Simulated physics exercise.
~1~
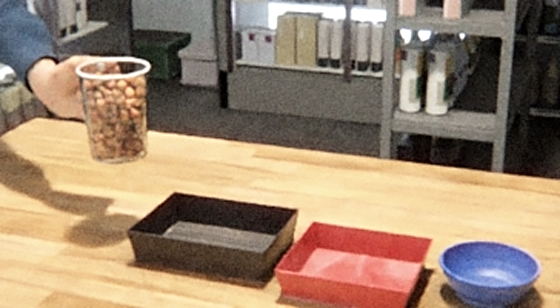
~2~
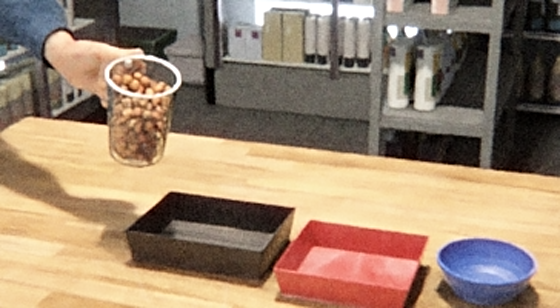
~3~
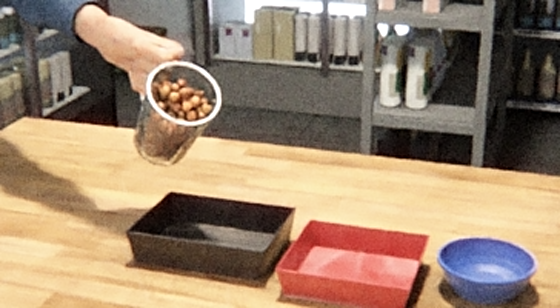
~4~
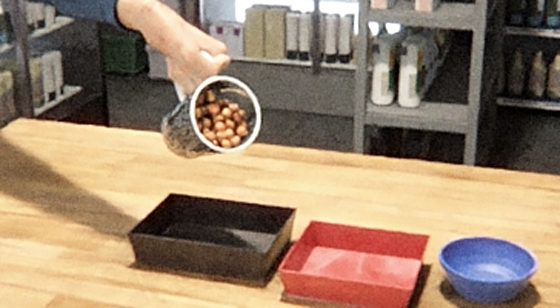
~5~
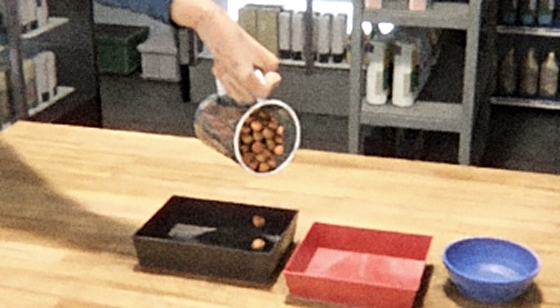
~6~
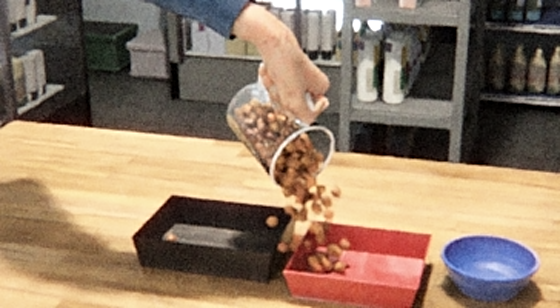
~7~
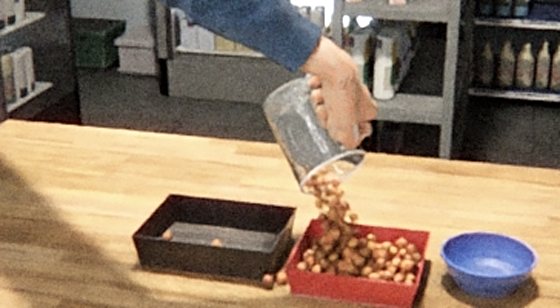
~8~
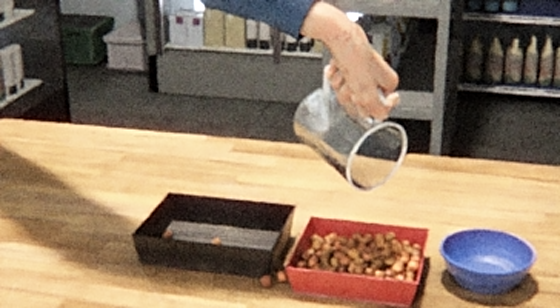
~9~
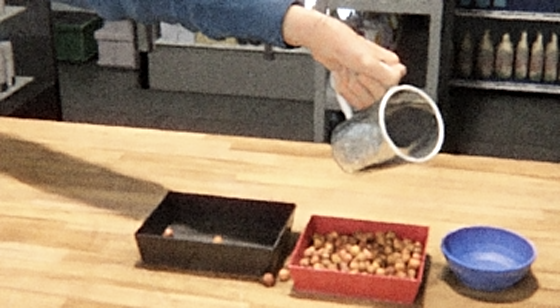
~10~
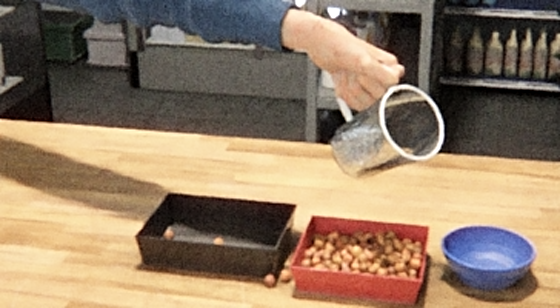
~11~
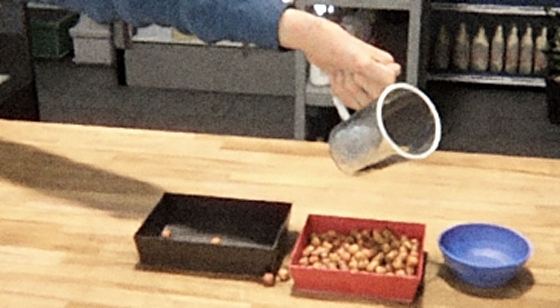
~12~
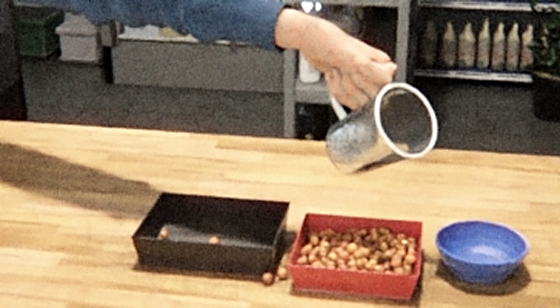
A hand tips a clear cup of hazelnuts, filling the red tin and emptying the cup.
